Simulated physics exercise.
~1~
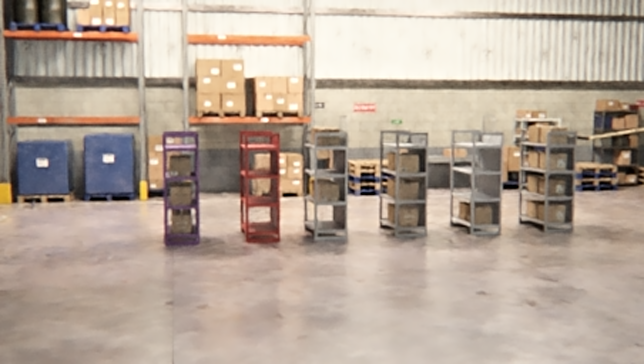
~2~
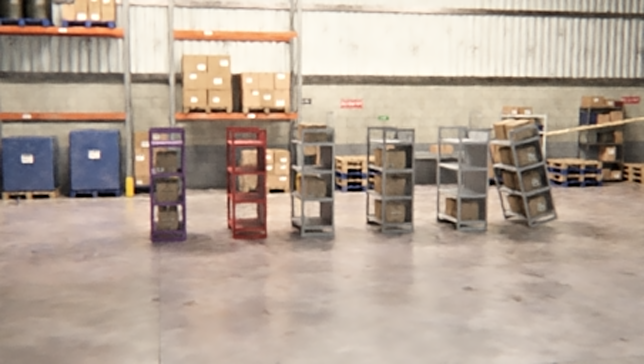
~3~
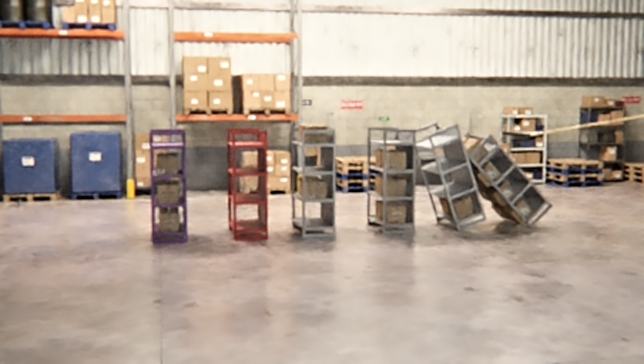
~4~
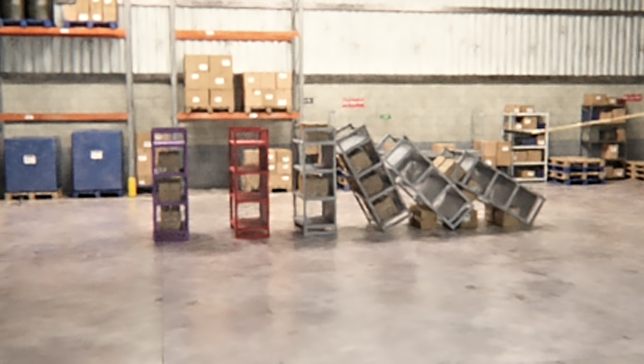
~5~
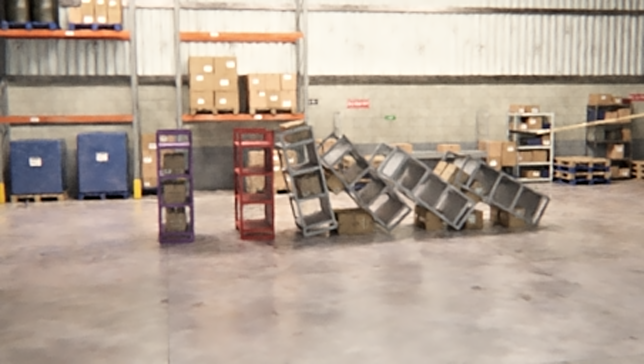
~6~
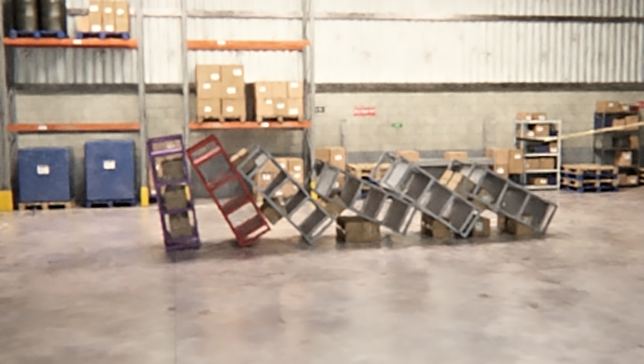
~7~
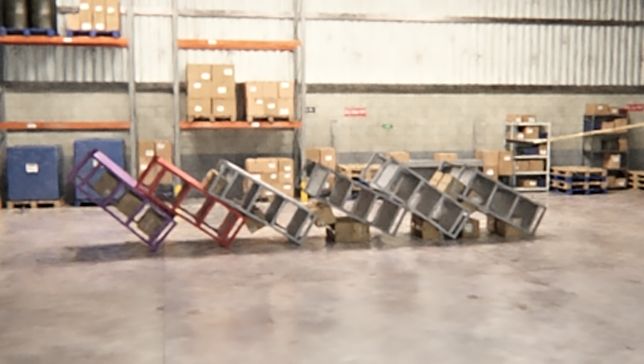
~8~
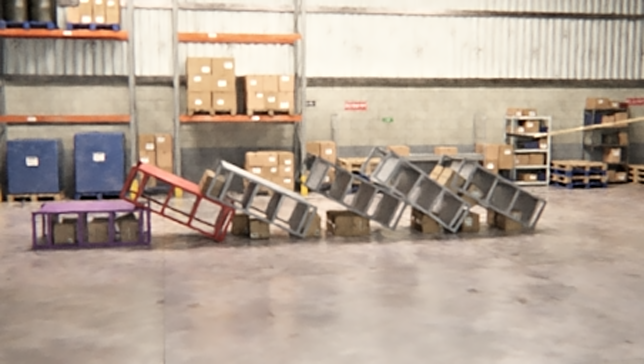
The clip shows six shelving units in a warehouse toppling one after another from right to left, spilling cartons, after a pole tips the rightmost one. The red unit ends leaning on the fallen purple one, which lies flat at the far left, and none remains upright.
